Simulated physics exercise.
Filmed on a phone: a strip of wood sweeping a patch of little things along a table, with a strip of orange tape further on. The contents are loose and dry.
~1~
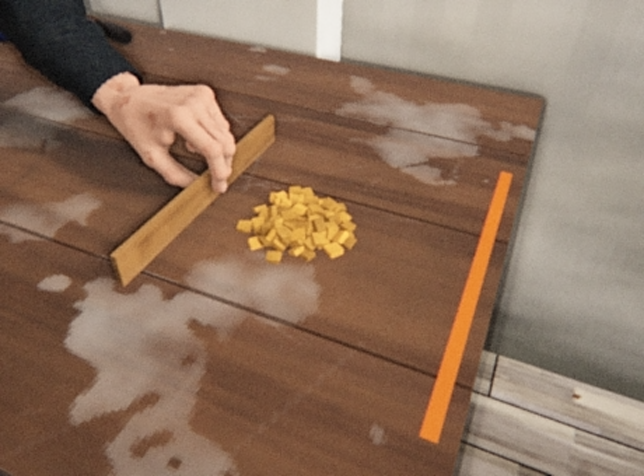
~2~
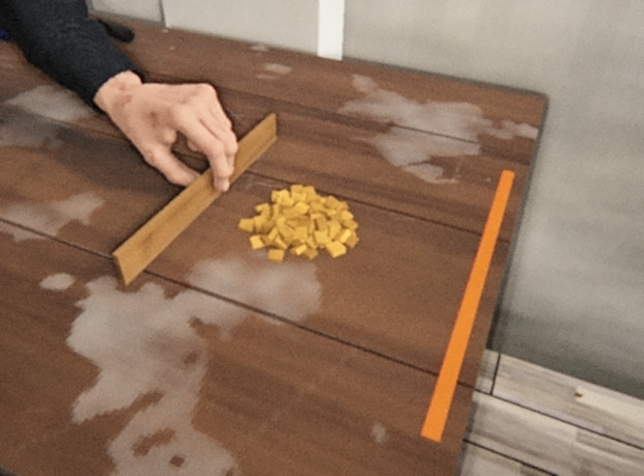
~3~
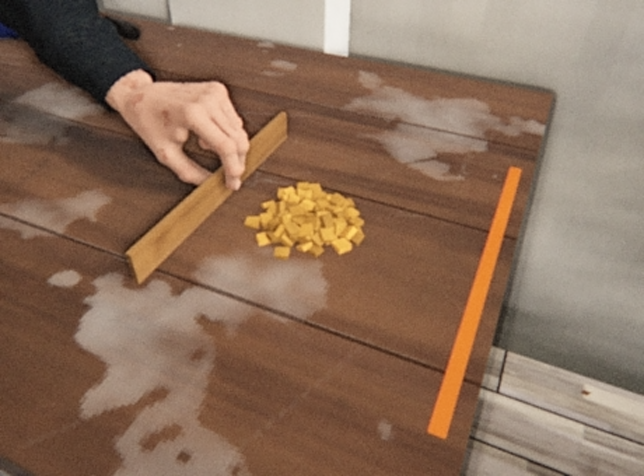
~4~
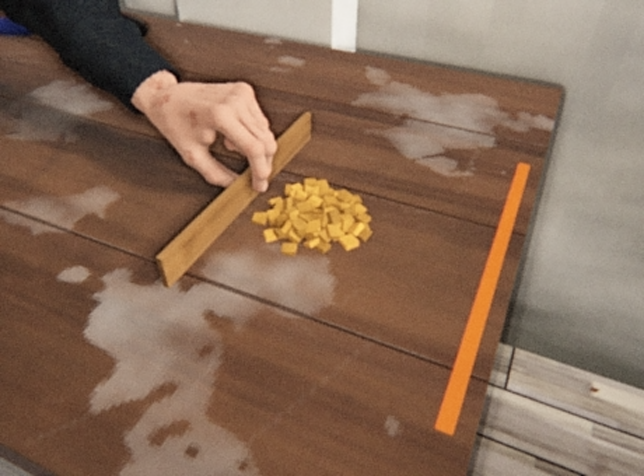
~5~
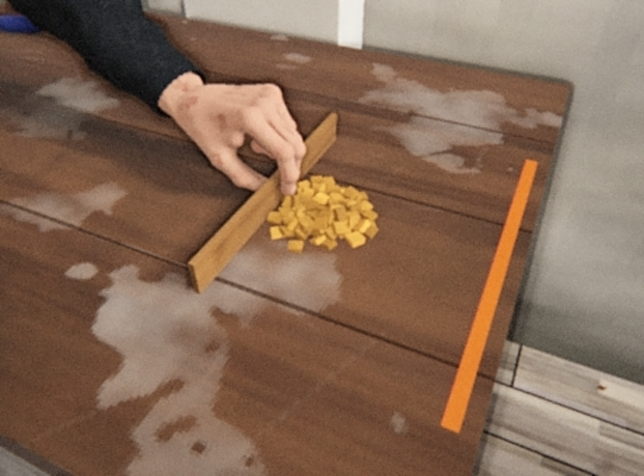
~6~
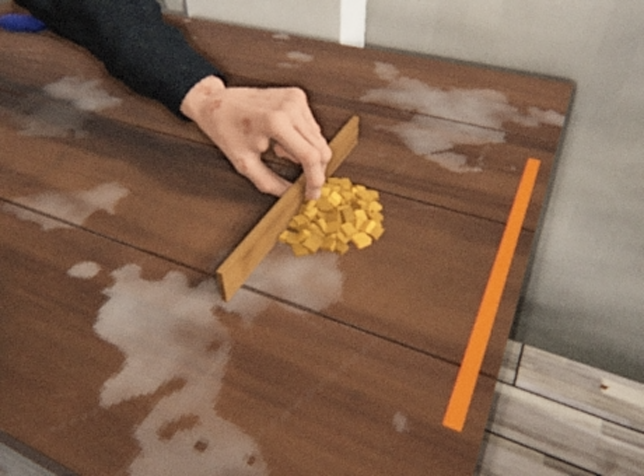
On a wooden table, a hand slides a wood strip right into small yellow pieces.
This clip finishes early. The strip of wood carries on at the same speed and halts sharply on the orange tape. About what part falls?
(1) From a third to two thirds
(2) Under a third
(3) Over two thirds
3.
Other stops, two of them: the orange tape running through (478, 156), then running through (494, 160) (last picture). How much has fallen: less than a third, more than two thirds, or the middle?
Try 1 - under a third; try 2 - below one third.
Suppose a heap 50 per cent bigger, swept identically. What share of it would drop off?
90 per cent, roughly.
Soon after the last picture, strip of wood still moving, near (405, 208); heap all on the table, its front near (472, 263).
A little later, strip of wood stopped at the orange tape; heap most over the edge.
At rest, strip of wood stopped at the orange tape; heap most over the edge.
